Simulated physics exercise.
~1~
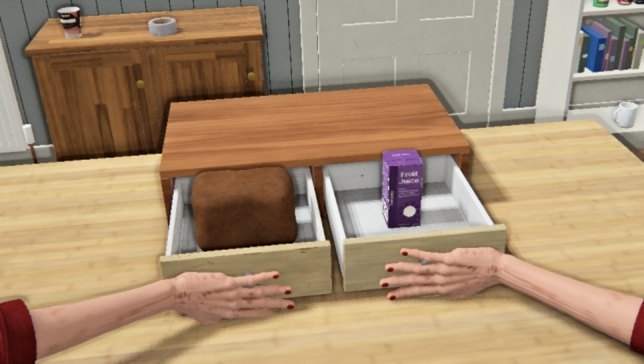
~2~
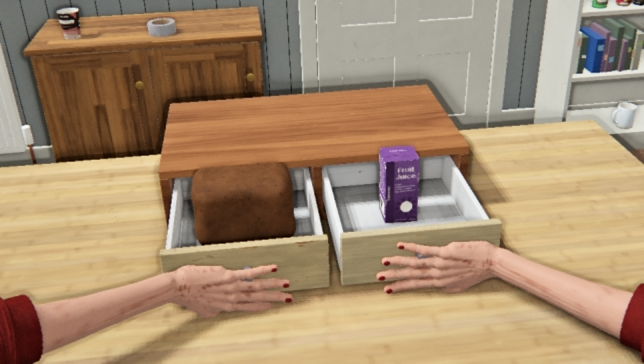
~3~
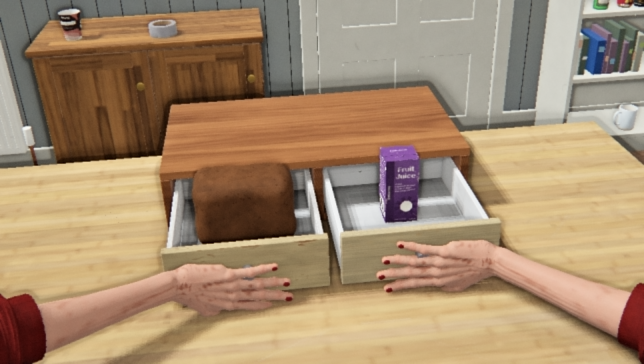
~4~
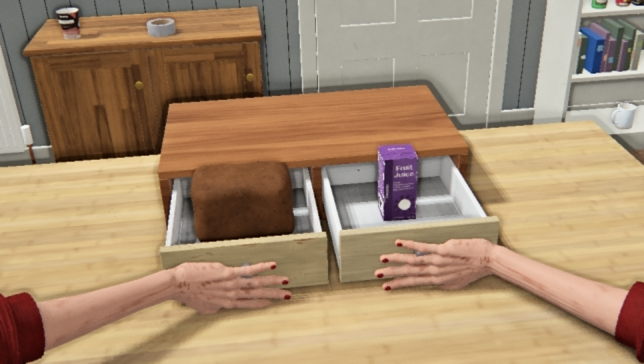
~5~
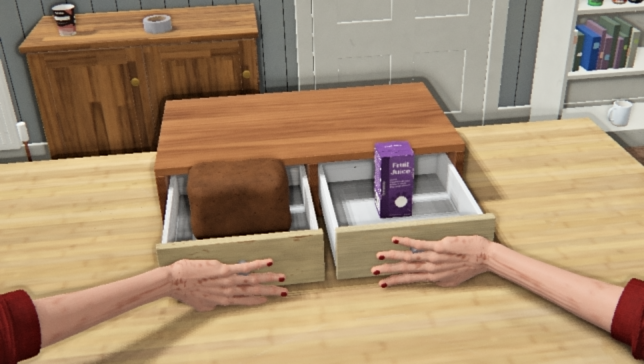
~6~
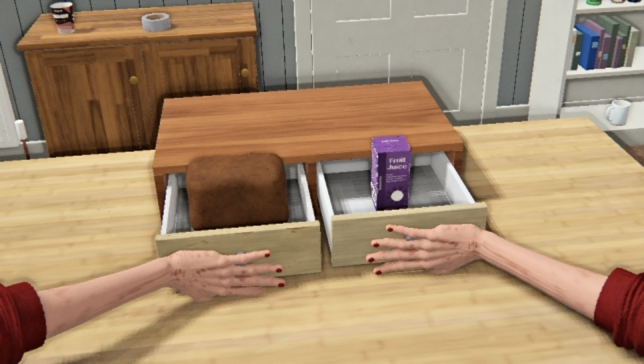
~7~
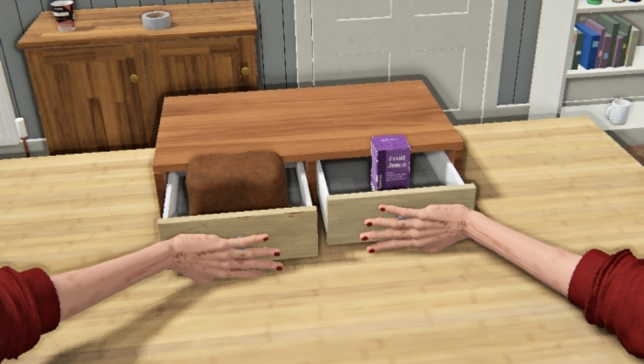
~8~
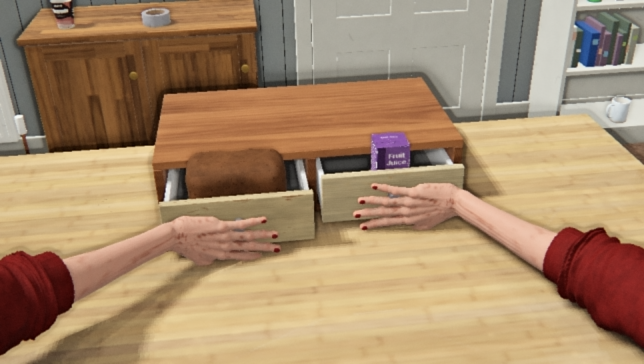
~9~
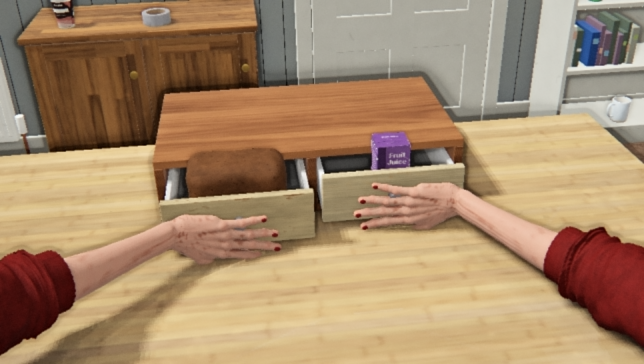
Two hands slowly push drawers holding a brown loaf and purple carton, leaving both partly open.
